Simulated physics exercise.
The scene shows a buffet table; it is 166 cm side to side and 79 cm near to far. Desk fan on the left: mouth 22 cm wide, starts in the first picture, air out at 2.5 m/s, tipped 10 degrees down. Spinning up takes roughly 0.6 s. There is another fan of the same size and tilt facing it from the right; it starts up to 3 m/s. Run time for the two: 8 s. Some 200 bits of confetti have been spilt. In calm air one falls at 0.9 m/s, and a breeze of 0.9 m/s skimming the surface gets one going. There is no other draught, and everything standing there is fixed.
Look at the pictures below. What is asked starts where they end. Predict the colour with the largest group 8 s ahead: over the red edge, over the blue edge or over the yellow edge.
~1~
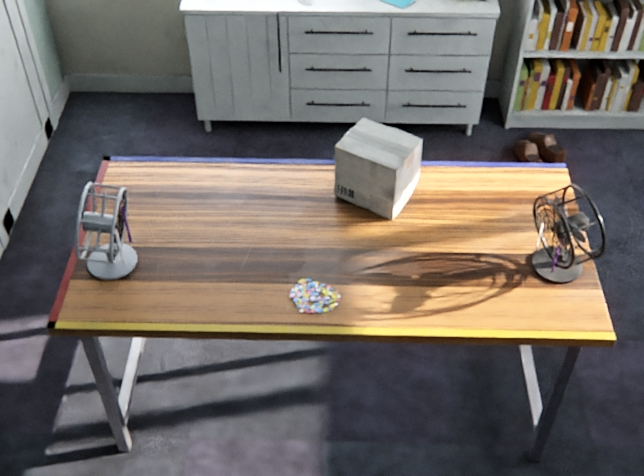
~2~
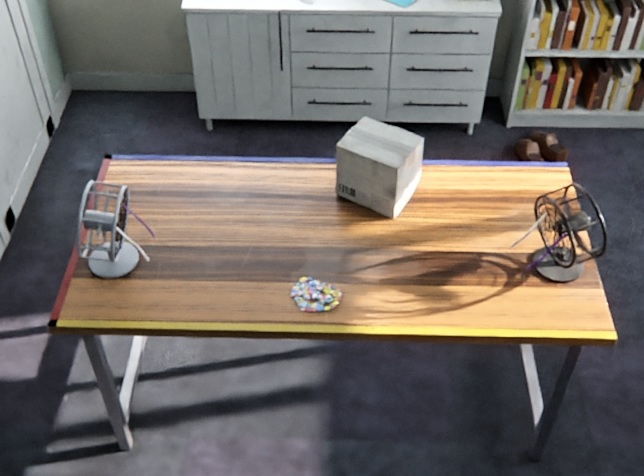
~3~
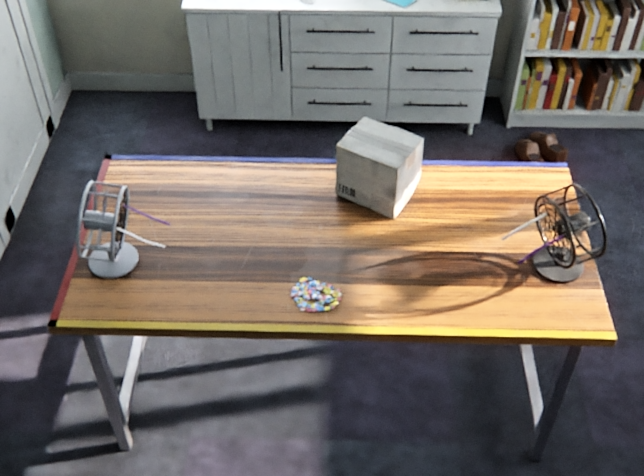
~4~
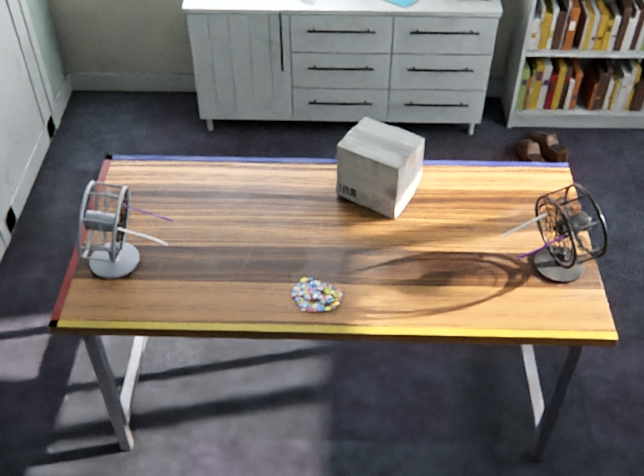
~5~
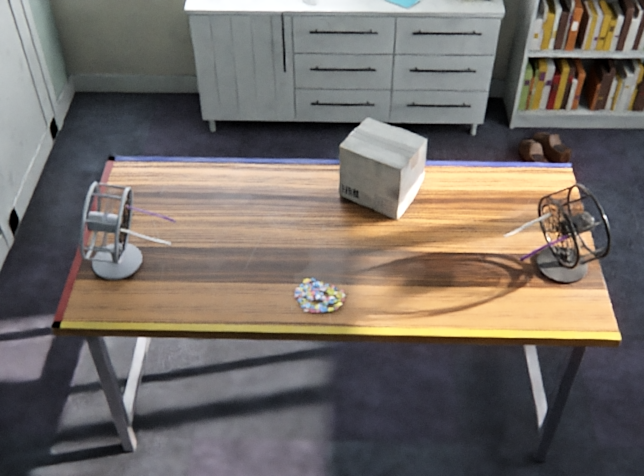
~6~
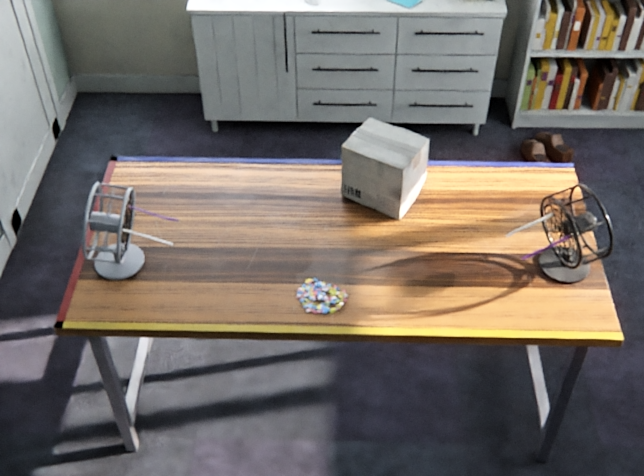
The yellow edge.
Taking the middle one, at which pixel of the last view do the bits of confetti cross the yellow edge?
Median crossing, approx. (287, 333).
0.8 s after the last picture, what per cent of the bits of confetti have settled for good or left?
Estimate: Close to 70 %.
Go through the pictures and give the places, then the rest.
In the first picture, the middle of the bits of confetti is near (313, 297), none has stirred yet, the mouth of the desk fan is at (102, 223) and that of the second one at (568, 227).
In the second picture, the middle of the bits of confetti is near (314, 295), none has stirred yet, the red edge is centred on (79, 232), the blue edge is centred on (335, 159) and the yellow edge is centred on (330, 333).
In the third picture, the middle of the bits of confetti is near (314, 295), none has stirred yet and the top of a box is at (381, 141).
In the fourth picture, the middle of the bits of confetti is near (314, 295) and none has stirred yet.
In the fifth picture, the middle of the bits of confetti is near (317, 296) and none has stirred yet.
In the sixth picture, the middle of the bits of confetti is near (319, 296) and none has stirred yet.
Then, 0.8 s after the last picture, 0 % are over the red edge, 0 % over the blue edge and 90 % over the yellow edge; 72 % are gone or lie where they will stay.
Then, 1.8 s after the last picture, 0 % are over the red edge, 0 % over the blue edge and 92 % over the yellow edge; 92 % are gone or lie where they will stay.
Then, 3.6 s after the last picture, 0 % are over the red edge, 0 % over the blue edge and 92 % over the yellow edge; 93 % are gone or lie where they will stay.
Then, 7.2 s after the last picture, at the end, 0 % are over the red edge, 2 % over the blue edge and 92 % over the yellow edge.
